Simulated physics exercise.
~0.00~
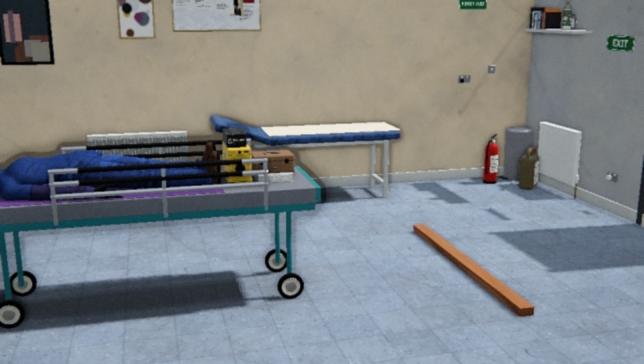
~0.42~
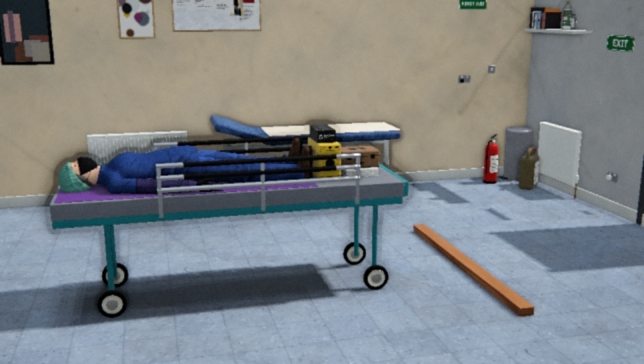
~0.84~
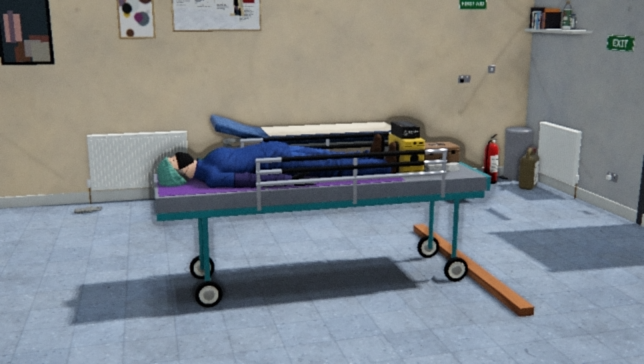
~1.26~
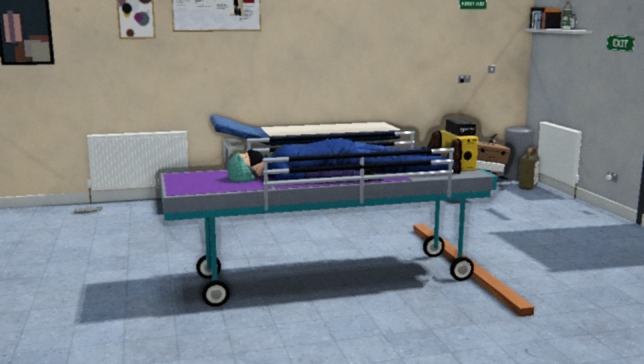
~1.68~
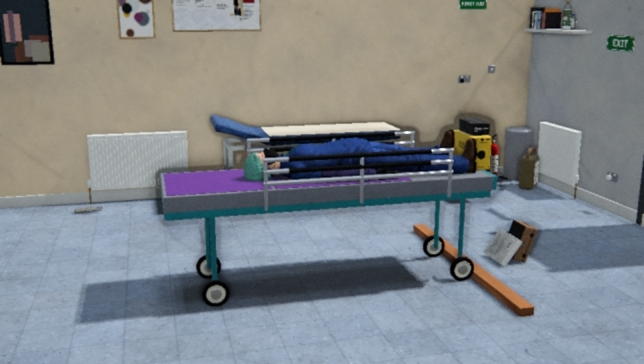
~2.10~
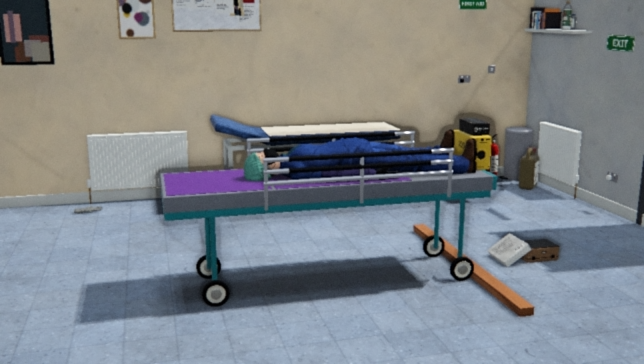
A hospital trolley with teal legs and a purple mattress carries a figure in blue lying face up, head to the left, across a tiled treatment room seen from the side by a still camera. A yellow monitor topped by a black box, a brown case and a white folder ride near the feet. The trolley rolls right and stops dead at an orange-brown sill on the floor. The figure slides on toward the foot end, and the case and folder tip off, tumbling to the floor. The monitor stays aboard upright, and the body settles with its feet short of the end.
